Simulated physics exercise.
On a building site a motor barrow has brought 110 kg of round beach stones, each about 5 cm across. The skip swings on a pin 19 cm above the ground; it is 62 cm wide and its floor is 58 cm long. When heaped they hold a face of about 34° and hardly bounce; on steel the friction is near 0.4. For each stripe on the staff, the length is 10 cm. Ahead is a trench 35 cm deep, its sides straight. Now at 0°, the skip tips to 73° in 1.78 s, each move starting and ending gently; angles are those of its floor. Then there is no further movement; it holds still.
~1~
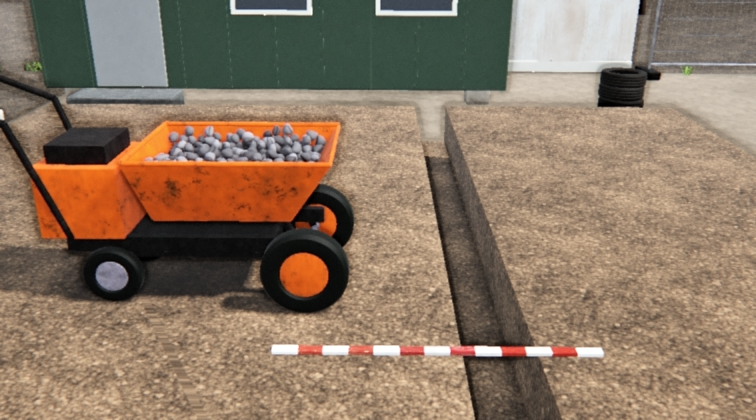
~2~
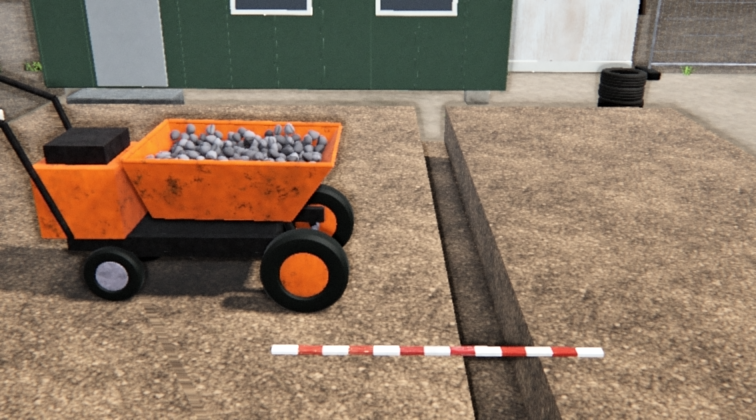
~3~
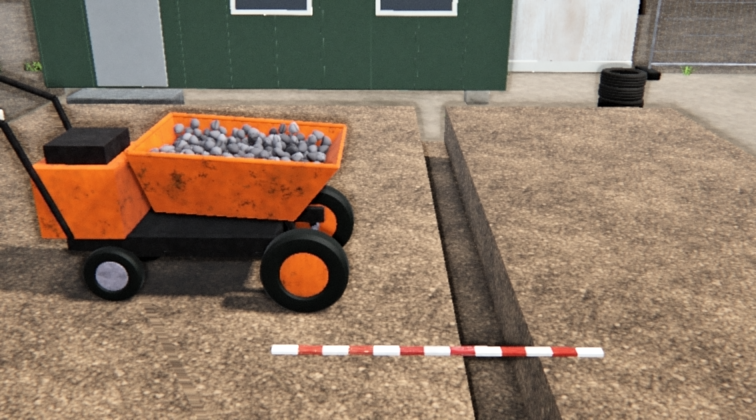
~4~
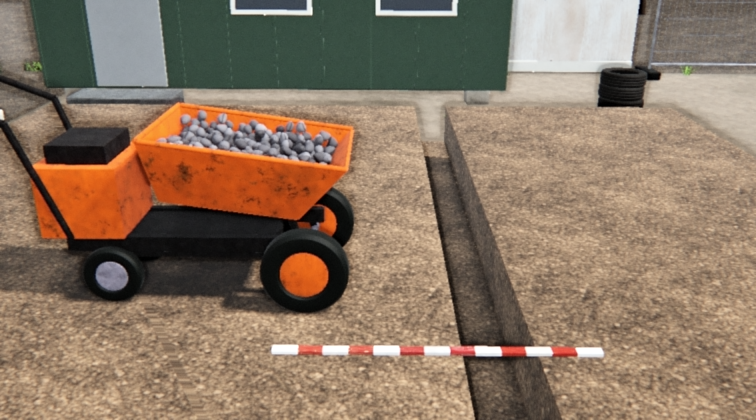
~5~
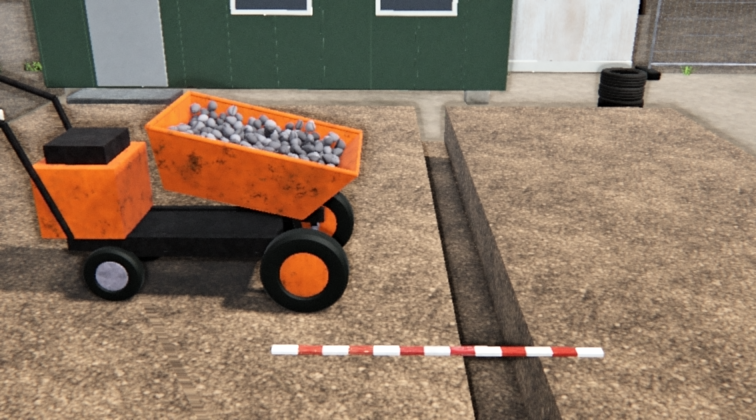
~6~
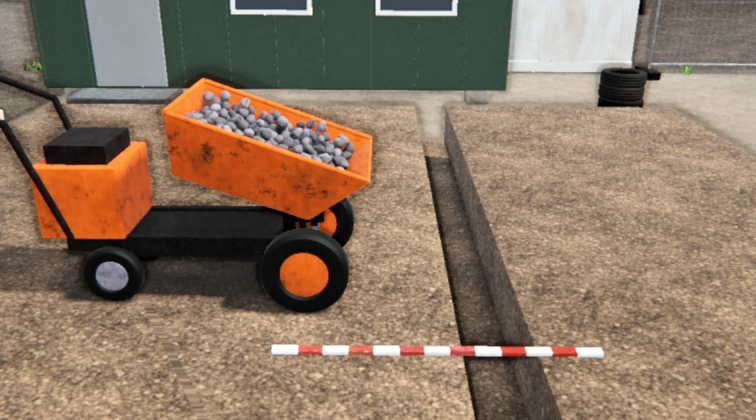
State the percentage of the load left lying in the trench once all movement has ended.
The share left there is about 95 per cent.
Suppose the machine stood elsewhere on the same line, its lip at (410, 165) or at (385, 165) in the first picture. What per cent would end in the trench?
Near 40 and near 70 percent.
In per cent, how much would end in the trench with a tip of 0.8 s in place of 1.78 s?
It would be near 90 percent.
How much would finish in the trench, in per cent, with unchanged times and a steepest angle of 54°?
With that change, near 35 per cent.
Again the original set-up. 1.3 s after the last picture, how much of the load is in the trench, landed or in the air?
Close to 55 per cent at that time.
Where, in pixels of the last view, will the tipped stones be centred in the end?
Middle at around (476, 326), I'd say.
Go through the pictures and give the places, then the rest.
In the first picture, the skip is at 0°, its lip at (330, 165); the top of the load is at (248, 134).
In the second picture, the skip is at 1°, its lip at (332, 166); the top of the load is at (250, 133).
In the third picture, the skip is at 4°, its lip at (338, 167); the top of the load is at (232, 129).
In the fourth picture, the skip is at 8°, its lip at (346, 170); the top of the load is at (210, 125).
In the fifth picture, the skip is at 13°, its lip at (357, 175); the top of the load is at (206, 116).
In the sixth picture, lip at (369, 181), floor tilted 19°, highest stones at (219, 106).
Then, 0.7 s after the last picture the floor is at 62°, 97 % in the skip, 3 % short of the trench; the foremost stones are at (443, 238).
Then, 1.3 s after the last picture the floor is at 73°, 36 % in the skip, 10 % short of the trench, 54 % in the trench; the foremost stones are at (498, 310).
Then, 1.6 s after the last picture the floor is at 73°, 13 % in the skip, 9 % short of the trench, 78 % in the trench; the foremost stones are at (501, 314).
Then, 3.6 s after the last picture the floor is at 73°, 0 % in the skip, 5 % short of the trench, 95 % in the trench; the foremost stones are at (504, 324).
